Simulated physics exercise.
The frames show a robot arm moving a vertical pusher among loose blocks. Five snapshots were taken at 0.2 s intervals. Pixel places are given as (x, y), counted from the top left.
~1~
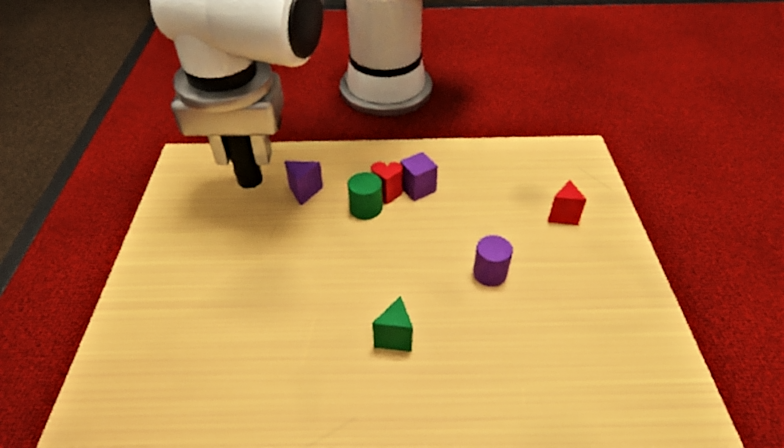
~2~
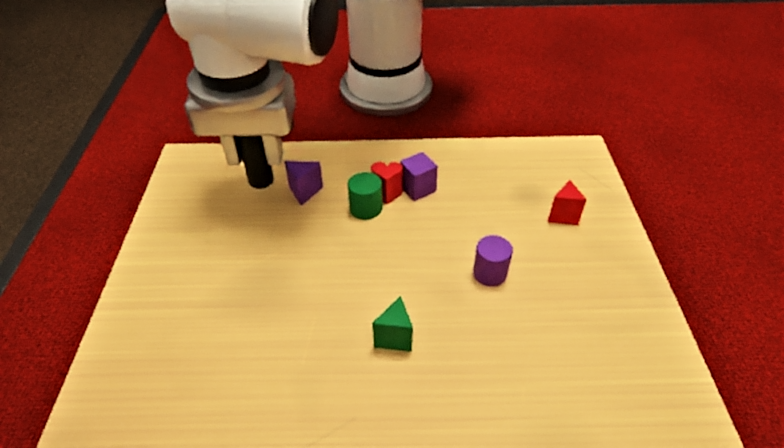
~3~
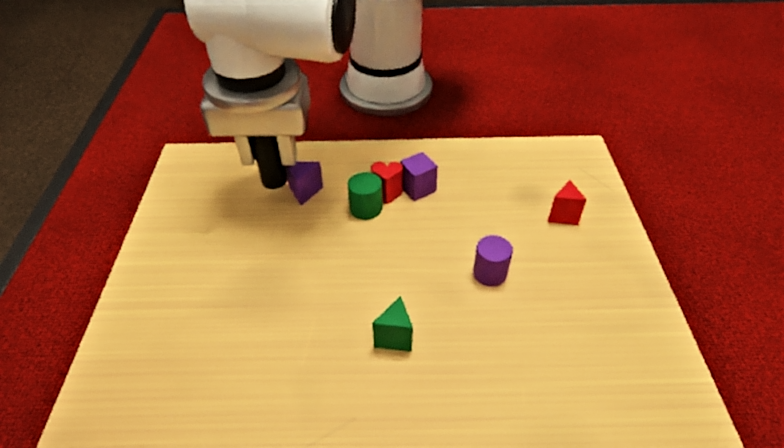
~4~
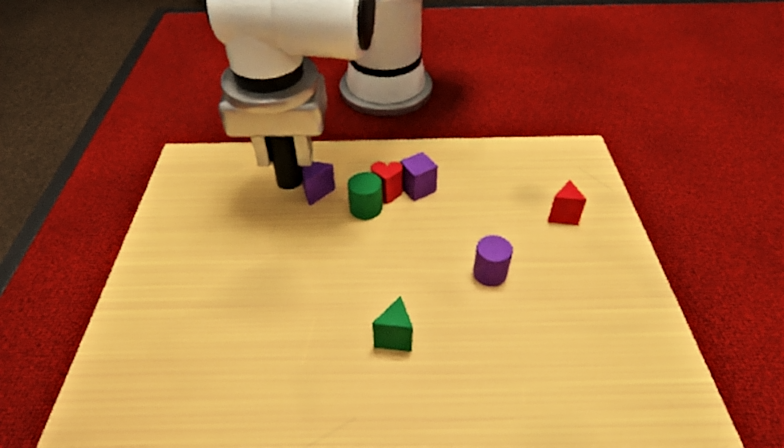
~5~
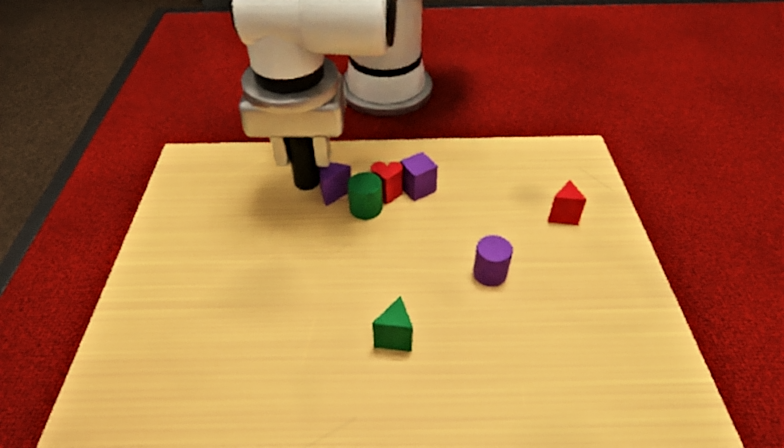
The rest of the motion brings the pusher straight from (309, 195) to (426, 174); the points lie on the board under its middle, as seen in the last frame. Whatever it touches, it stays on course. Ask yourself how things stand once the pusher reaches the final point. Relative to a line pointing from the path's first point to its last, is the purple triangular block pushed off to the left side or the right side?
The shift is to the right of that direction.
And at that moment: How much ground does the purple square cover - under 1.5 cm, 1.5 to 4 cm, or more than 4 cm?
Band: 1.5 to 4 cm.
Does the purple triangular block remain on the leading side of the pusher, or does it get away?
Fallen away.
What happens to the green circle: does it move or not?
That block is going to get moved.
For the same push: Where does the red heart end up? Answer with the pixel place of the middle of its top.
Its top centre lands on (409, 175).
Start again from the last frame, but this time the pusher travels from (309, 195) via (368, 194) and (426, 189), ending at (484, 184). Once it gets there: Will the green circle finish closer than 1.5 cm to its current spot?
No, that is not what happens.
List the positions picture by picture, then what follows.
The first frame shows pusher's lower end (250, 180); purple triangular block (300, 167); green circle (365, 183); red heart (387, 168); purple square (419, 163).
The second frame shows pusher (261, 181); blocks still.
The third frame shows pusher (275, 181); blocks still.
The fourth frame shows pusher (290, 182); purple triangular block (312, 167).
The fifth frame shows pusher (307, 182); purple triangular block (330, 168); green circle (365, 183); red heart (387, 168); purple square (419, 163).
On the path given first. One third of the way, pusher (349, 174); purple triangular block (371, 168), turned 55° clockwise; green circle (370, 187); red heart (402, 171), turned 30° anticlockwise; purple square (427, 161).
Two thirds of the way, pusher (389, 168); purple triangular block (387, 172), turned 95° clockwise; green circle (370, 189); red heart (409, 175), turned 65° anticlockwise; purple square (429, 160).
At the end, pusher (427, 161); purple triangular block (387, 172), turned 95° clockwise; green circle (370, 189); red heart (409, 175), turned 65° anticlockwise; purple square (448, 163), turned 60° clockwise.
